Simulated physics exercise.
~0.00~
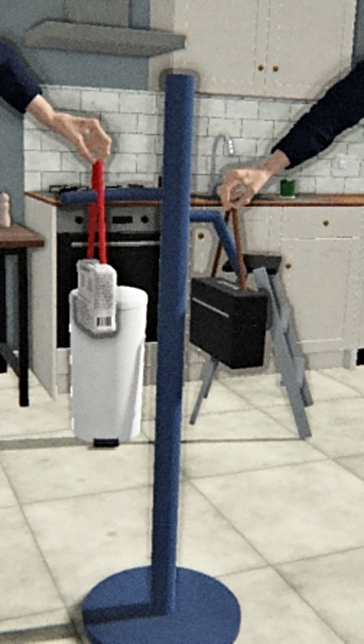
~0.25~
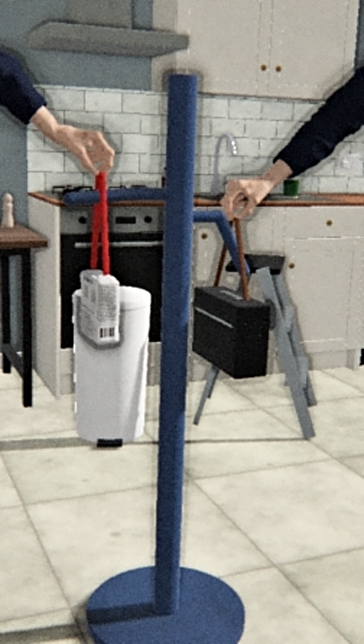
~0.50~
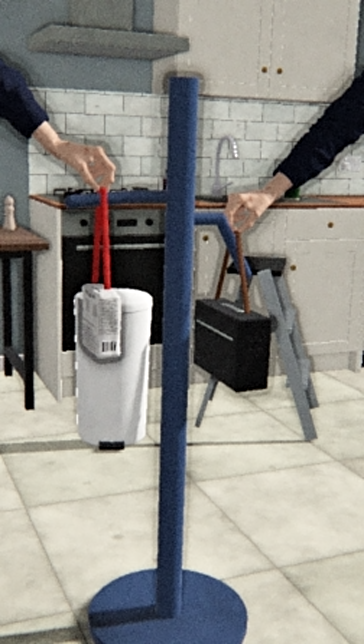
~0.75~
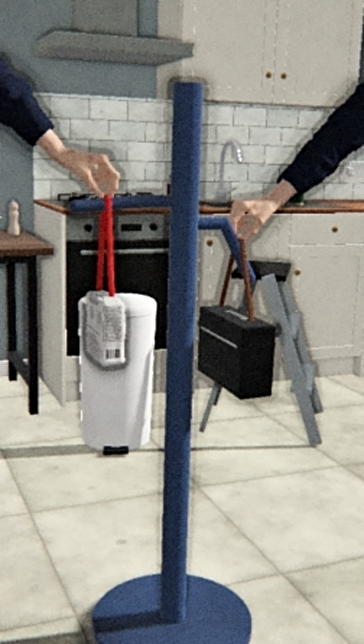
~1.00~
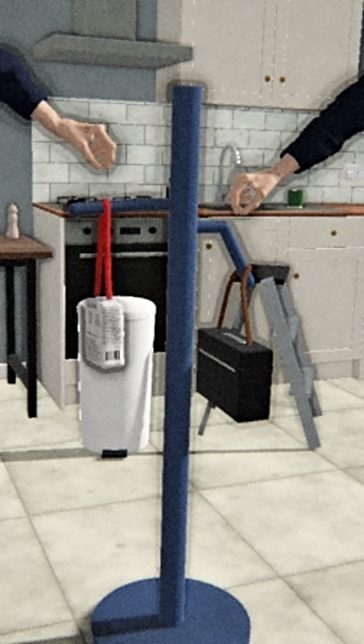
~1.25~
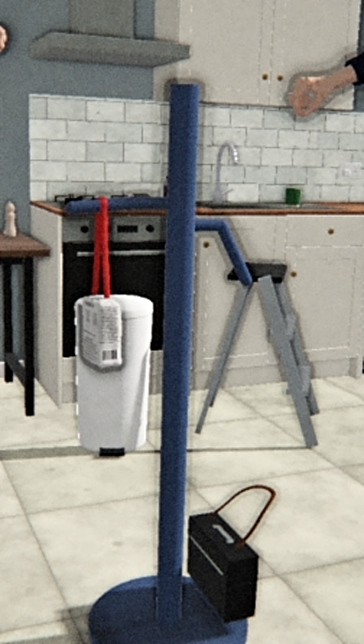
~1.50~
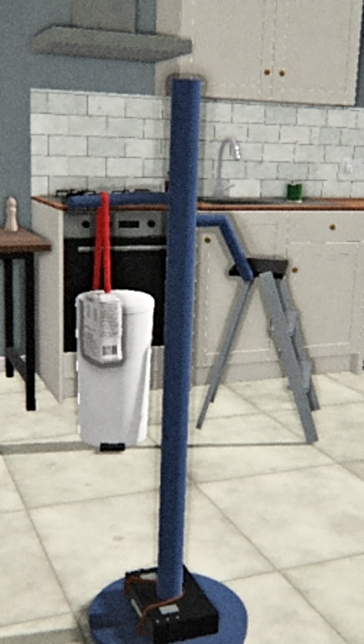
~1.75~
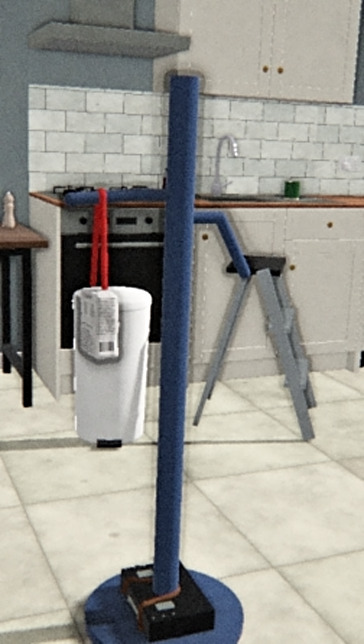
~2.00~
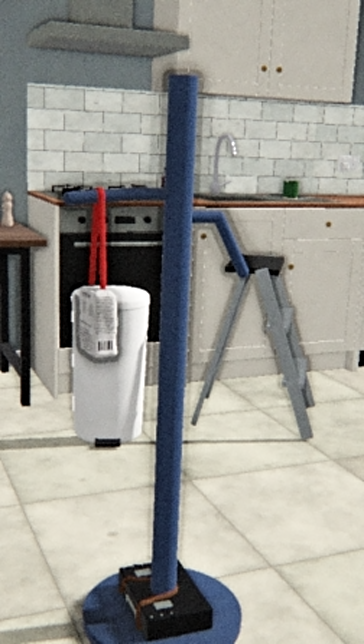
In the video, two hands lower a white pouch on a red loop and a black case onto the pegs of a blue post in a kitchen, then let go. The pouch stays hanging on the left, while the case drops and ends on its side at the post's base.
